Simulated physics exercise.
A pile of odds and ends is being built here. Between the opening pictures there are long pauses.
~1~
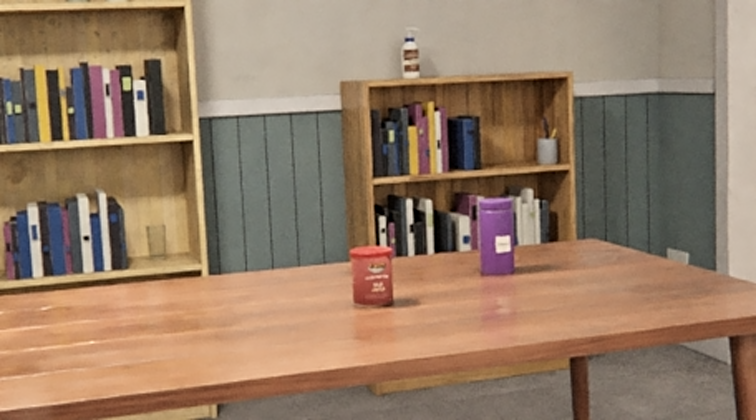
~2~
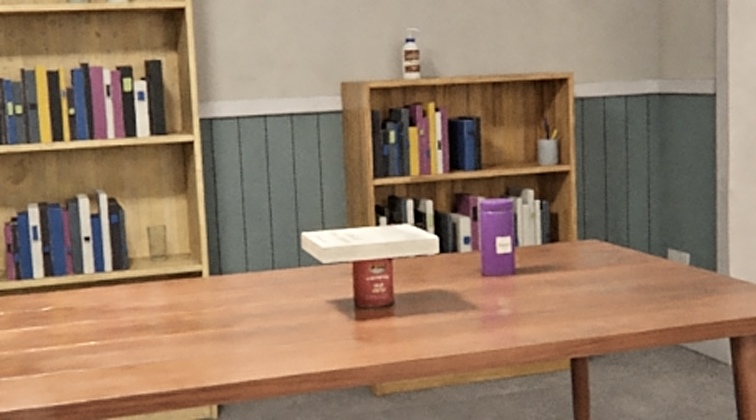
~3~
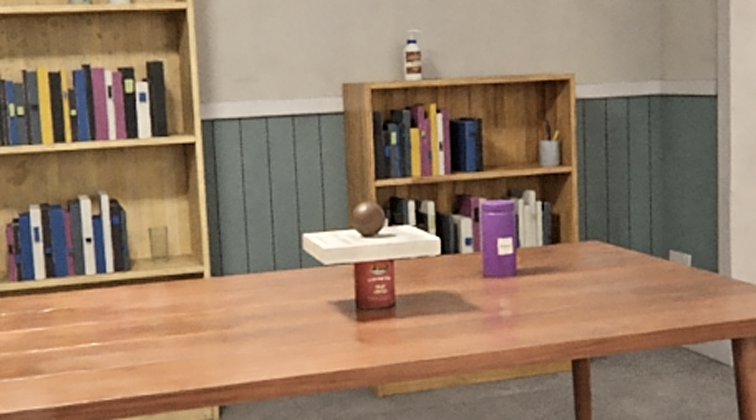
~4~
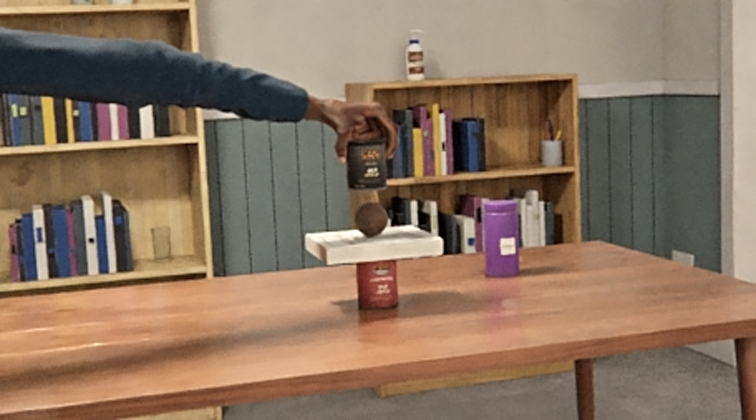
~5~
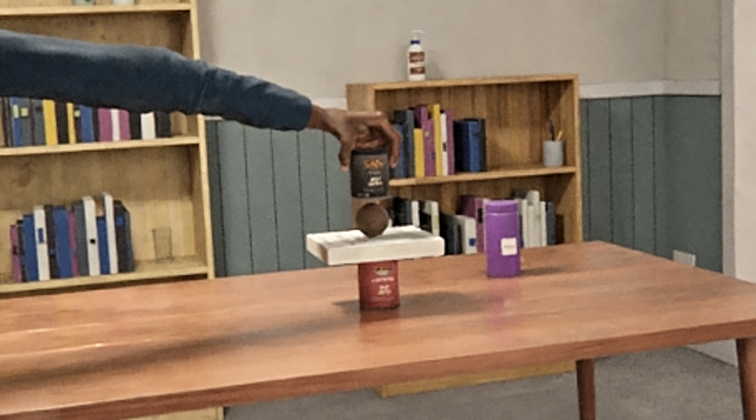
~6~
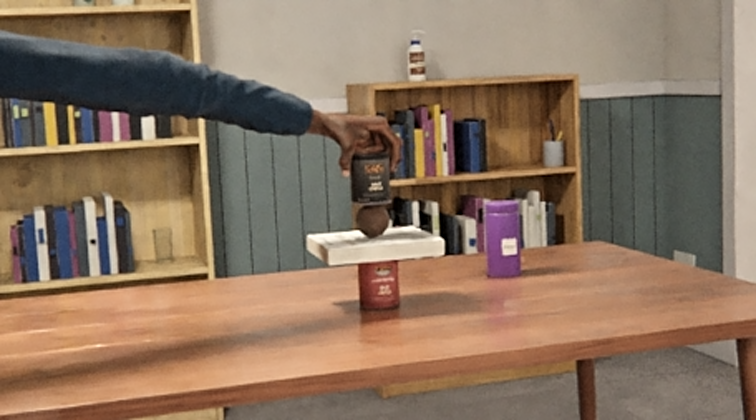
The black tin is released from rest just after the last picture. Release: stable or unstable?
Unstable.
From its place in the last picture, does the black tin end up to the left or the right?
Leftward.
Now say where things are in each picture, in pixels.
In the first picture, the last thing is not in view yet; red pot (372, 277).
In the second picture, the last thing is not in view yet; purple jar (497, 237).
In the third picture, the last thing is not in view yet; red pot (374, 279).
In the fourth picture, still above its spot; black tin (366, 165); purple jar (501, 238).
In the fifth picture, still above its spot; black tin (370, 173); red pot (378, 279).
In the sixth picture, set down, still held; black tin (370, 179); purple jar (503, 239).
Then, 0.70 s after the last picture, black tin now fallen; brown ball rolled a little.
Then, 0.80 s after the last picture, brown ball rolled a little.
Then, 1.00 s after the last picture, as before.
At rest, fallen, black tin; the other 4 in place. Seen from the same camera at the end, black tin near (232, 303). The pile loses its balance.
